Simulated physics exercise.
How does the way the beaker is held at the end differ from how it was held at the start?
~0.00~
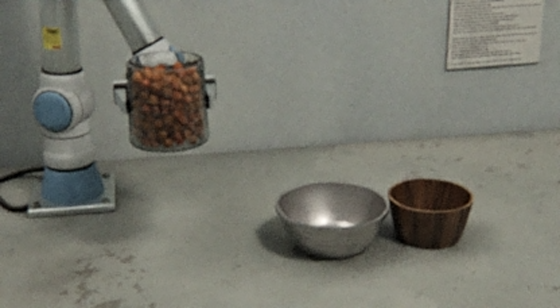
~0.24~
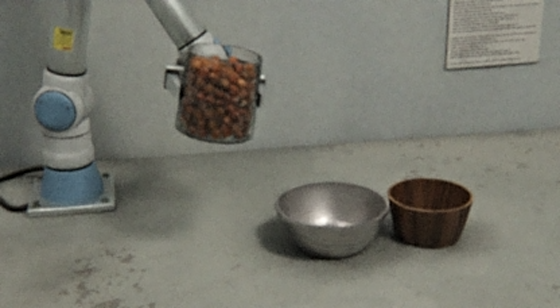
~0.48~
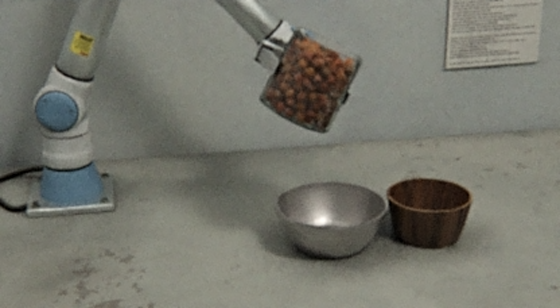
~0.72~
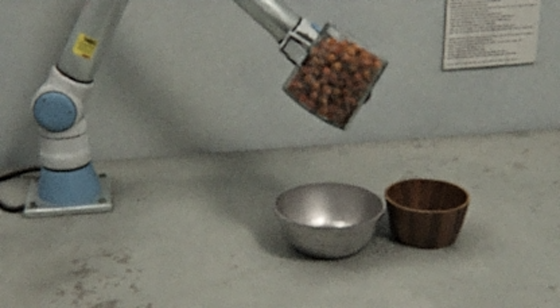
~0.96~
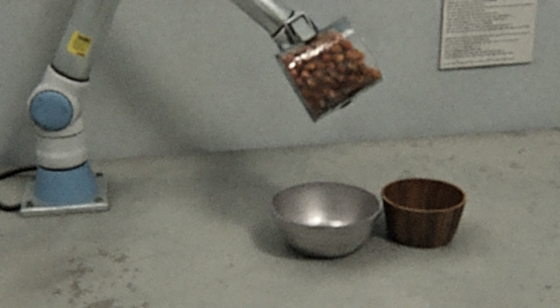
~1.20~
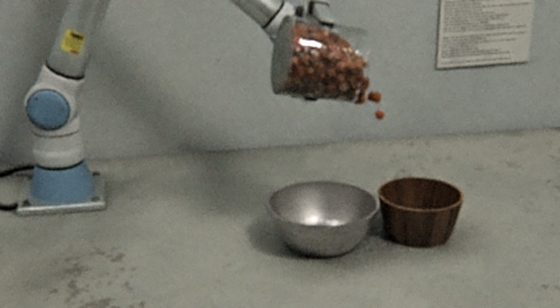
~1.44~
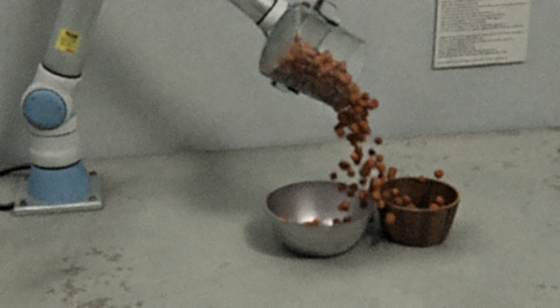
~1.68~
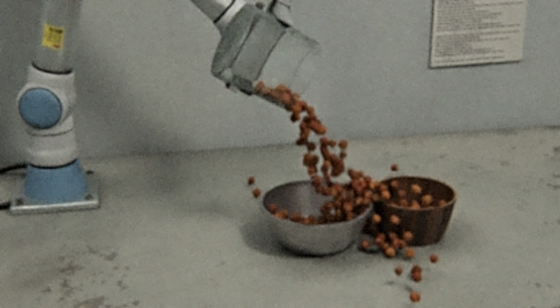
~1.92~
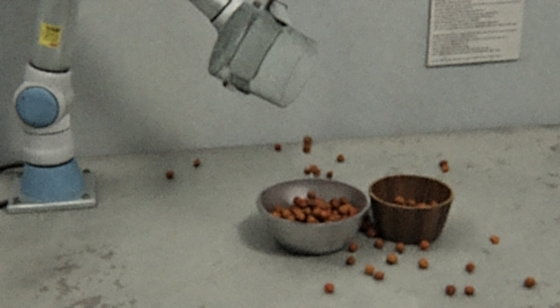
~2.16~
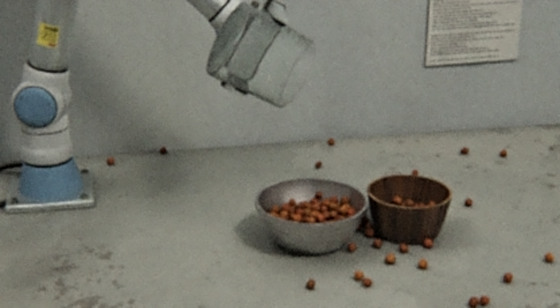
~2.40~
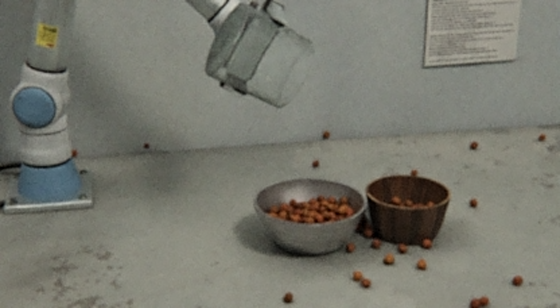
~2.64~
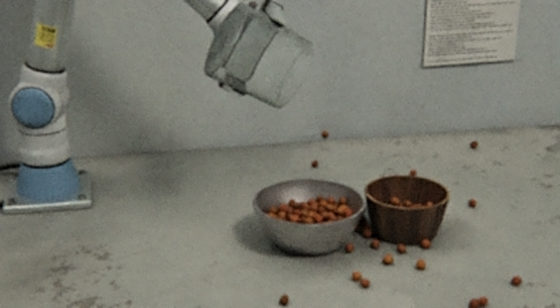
At the start the arm held the beaker upright, but by the end it was turned upside down, with its open end pointing down at a slant.
